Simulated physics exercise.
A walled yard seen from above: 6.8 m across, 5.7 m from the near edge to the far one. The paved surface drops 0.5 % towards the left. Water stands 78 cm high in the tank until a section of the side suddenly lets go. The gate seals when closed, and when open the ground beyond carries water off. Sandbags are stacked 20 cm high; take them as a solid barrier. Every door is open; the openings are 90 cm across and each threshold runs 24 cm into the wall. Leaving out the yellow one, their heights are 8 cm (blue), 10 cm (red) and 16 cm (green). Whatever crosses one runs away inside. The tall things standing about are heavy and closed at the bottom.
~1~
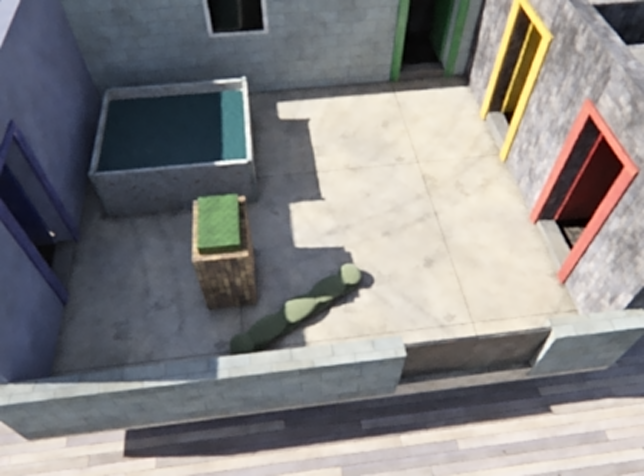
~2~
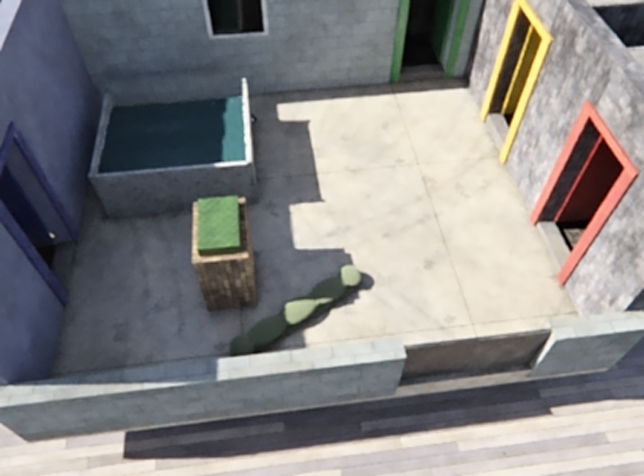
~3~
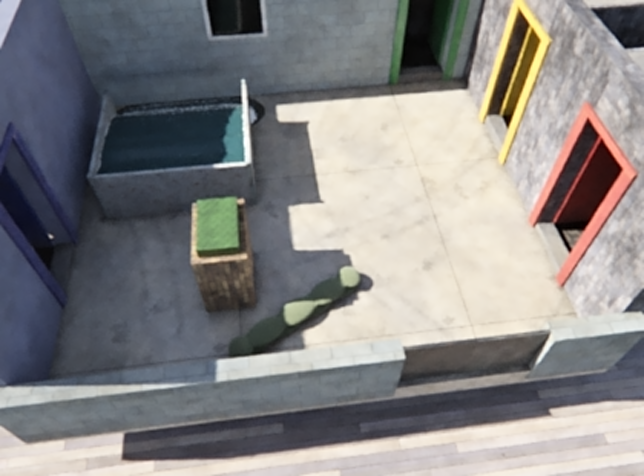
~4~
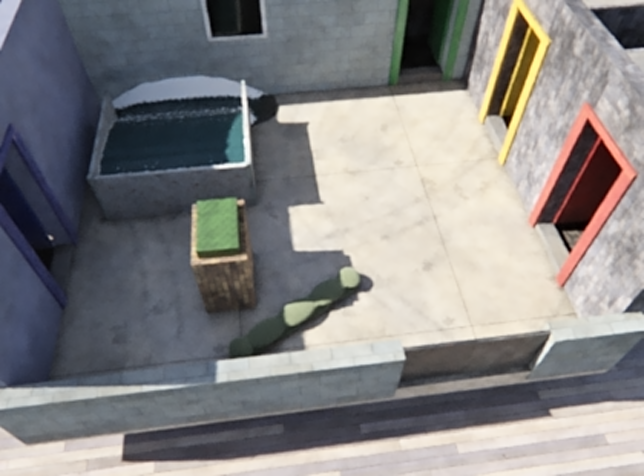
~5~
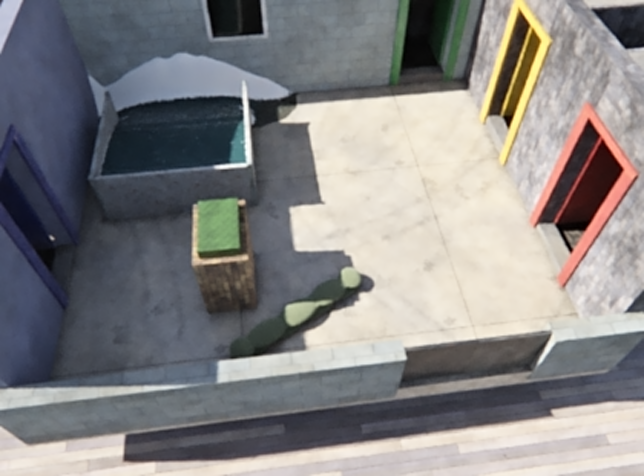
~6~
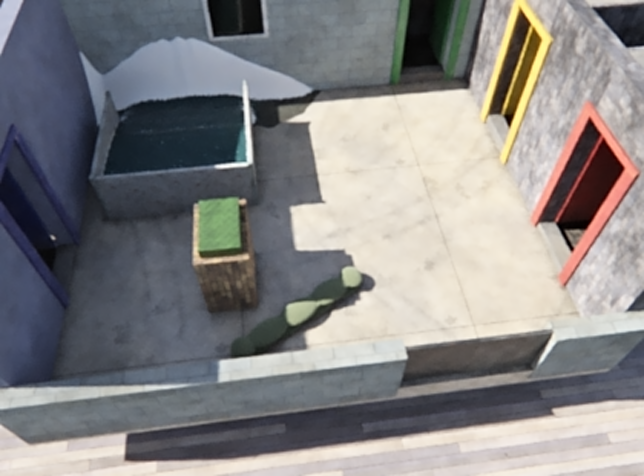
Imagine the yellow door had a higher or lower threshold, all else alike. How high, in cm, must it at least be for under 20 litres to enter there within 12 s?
About 15 cm.
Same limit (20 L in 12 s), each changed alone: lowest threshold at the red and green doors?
About 6.0 cm at red and 10.0 cm at green.
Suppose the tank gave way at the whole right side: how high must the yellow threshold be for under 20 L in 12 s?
Some 28 cm.
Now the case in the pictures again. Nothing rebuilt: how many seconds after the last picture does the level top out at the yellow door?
At about 1.8 s.
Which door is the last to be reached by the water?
Last comes the red one.
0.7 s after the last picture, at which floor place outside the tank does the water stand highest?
Around (103, 112).
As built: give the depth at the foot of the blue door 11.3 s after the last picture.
About 7.5 cm.
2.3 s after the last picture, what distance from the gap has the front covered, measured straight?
Some 6.0 m out.
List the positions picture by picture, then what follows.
In the first frame, the tank at (175, 127) is whole and still, 78 cm deep; the yellow door at (510, 89) is dry.
In the second frame, the gap is on the far side, the front 0.2 m out at a hidden place; the back of the tank holds 78 cm.
In the third frame, water pours out on the far side and has run 0.8 m, to a hidden place; about 12 cm deep outside, 77 cm at the back.
In the fourth frame, the gap is on the far side, the front 0.9 m out at a hidden place; the back of the tank holds 70 cm.
In the fifth frame, the gap is on the far side, the front 1.2 m out at (293, 94); the back of the tank holds 66 cm.
In the sixth frame, the gap is on the far side, the front 1.5 m out at (316, 92); the back of the tank holds 64 cm; 3.4 m in a straight line remain to the yellow door at (510, 91).
Then, 0.7 s after the last picture water covers 20 % of the floor, deepest (68 cm) near (103, 112); it has not reached the yellow door.
Then, 2.3 s after the last picture water covers 55 % of the floor, deepest (30 cm) near (80, 395); 20 cm at the yellow door, 4 litres in over its 18 cm threshold.
Then, 11.3 s after the last picture water covers 95 % of the floor, deepest (16 cm) near (46, 414); 7 cm at the yellow door, 7 litres in over its 18 cm threshold.
At the yellow door as built, the water peaked near 22 cm, 1.9 s after the last picture.
With a threshold of 13.5 cm, 28 litres would have come in within the 12 s; with 18.5 cm, 6 litres. So under 20 litres takes about 15 cm.
